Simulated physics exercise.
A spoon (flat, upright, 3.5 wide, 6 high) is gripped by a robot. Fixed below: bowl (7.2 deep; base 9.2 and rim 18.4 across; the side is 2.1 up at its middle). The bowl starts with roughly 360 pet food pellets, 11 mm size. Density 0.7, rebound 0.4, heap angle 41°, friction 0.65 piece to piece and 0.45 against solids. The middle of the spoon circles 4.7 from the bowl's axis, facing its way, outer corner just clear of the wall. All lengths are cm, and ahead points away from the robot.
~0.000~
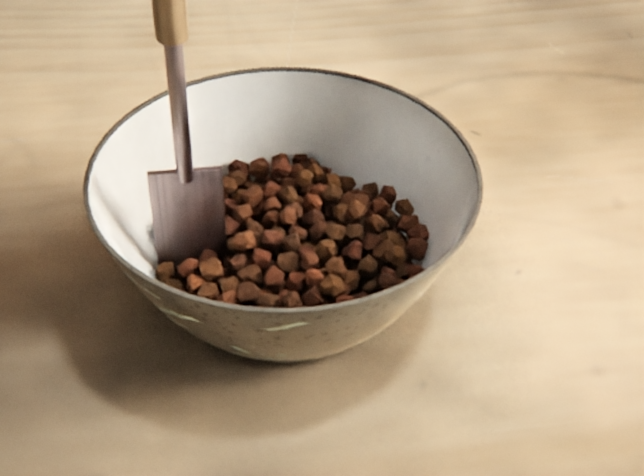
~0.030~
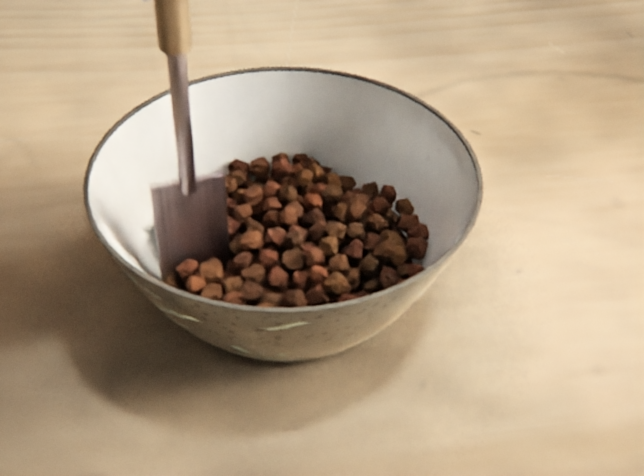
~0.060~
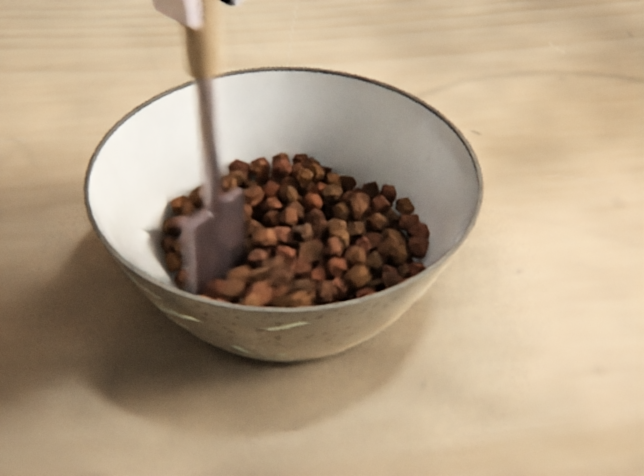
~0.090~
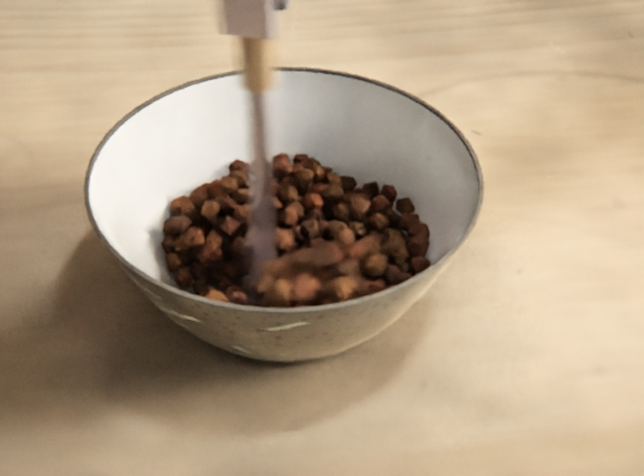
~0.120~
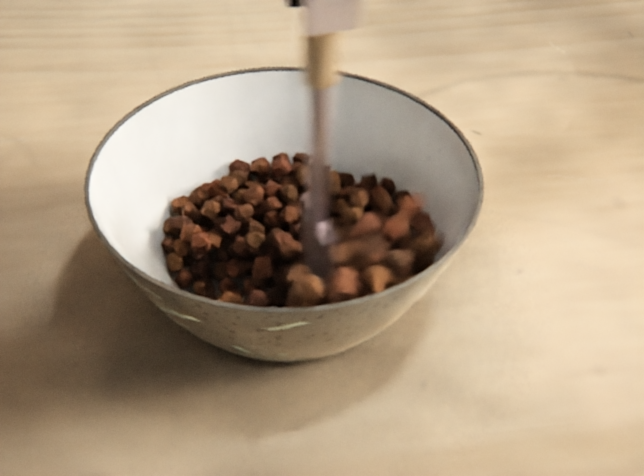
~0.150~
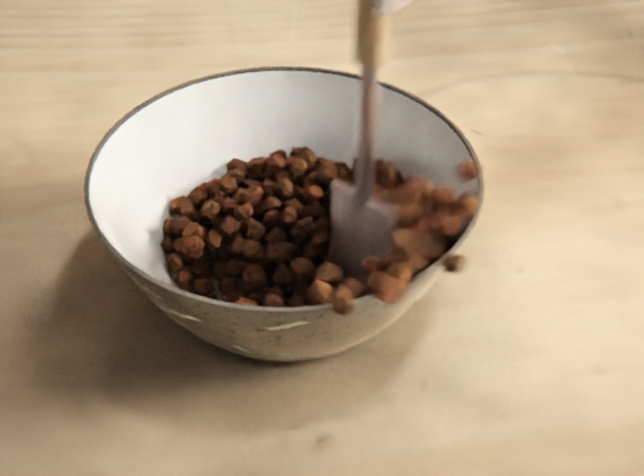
A spatula sweeping from left to right through brown pellets in a white bowl, pushing some up over the right rim.
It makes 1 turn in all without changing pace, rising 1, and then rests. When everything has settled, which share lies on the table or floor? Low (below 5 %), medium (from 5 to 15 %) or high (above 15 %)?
On the table or floor the share is high, above 15 %.
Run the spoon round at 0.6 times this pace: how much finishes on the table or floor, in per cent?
About 5 per cent.
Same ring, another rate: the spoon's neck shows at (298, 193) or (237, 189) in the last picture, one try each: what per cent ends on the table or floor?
About 5 and 0 per cent.
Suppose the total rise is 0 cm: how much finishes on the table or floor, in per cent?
About 25 per cent.
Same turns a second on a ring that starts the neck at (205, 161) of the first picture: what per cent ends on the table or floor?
Some 15 per cent.
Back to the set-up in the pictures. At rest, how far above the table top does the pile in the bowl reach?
Some 6.5 cm.
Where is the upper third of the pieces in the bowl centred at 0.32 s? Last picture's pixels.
At about (189, 152).
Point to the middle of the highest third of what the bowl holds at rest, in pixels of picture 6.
Near (240, 294).
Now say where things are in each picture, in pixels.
The spoon neck at (182, 144), 0° round; upper third of the load around (298, 233), from x 165 to 420, top at y 160; 361 in the bowl, in the first picture.
The spoon neck at (185, 154), 11° round; upper third of the load around (295, 235), from x 170 to 420, top at y 160, in the second picture.
The spoon neck at (212, 179), 40° round; upper third of the load around (297, 247), from x 170 to 420, top at y 160, in the third picture.
The spoon neck at (261, 194), 71° round; upper third of the load around (308, 249), from x 170 to 420, top at y 160, in the fourth picture.
The spoon neck at (319, 190), 101° round; upper third of the load around (349, 243), from x 170 to 435, top at y 160, in the fifth picture.
The spoon neck at (365, 169), 131° round; upper third of the load around (385, 221), from x 170 to 470, top at y 155; 357 in the bowl, 4 in flight or on the tool, in the sixth picture.
After 0.23 s, 215° round, highest piece 11 above the table; 342 in the bowl, 1 on the table or floor, 18 in flight or on the tool.
After 0.32 s, 298° round, highest piece 12 above the table; 317 in the bowl, 13 on the table or floor, 31 in flight or on the tool.
After 0.56 s, 0° round, highest piece 8 above the table; 285 in the bowl, 75 on the table or floor, 1 in flight or on the tool.
After 1.26 s, 0° round, highest piece 6 above the table; 285 in the bowl, 76 on the table or floor.
In the end, 285 in the bowl, 76 on the table or floor. That is 21 % on the table or floor.
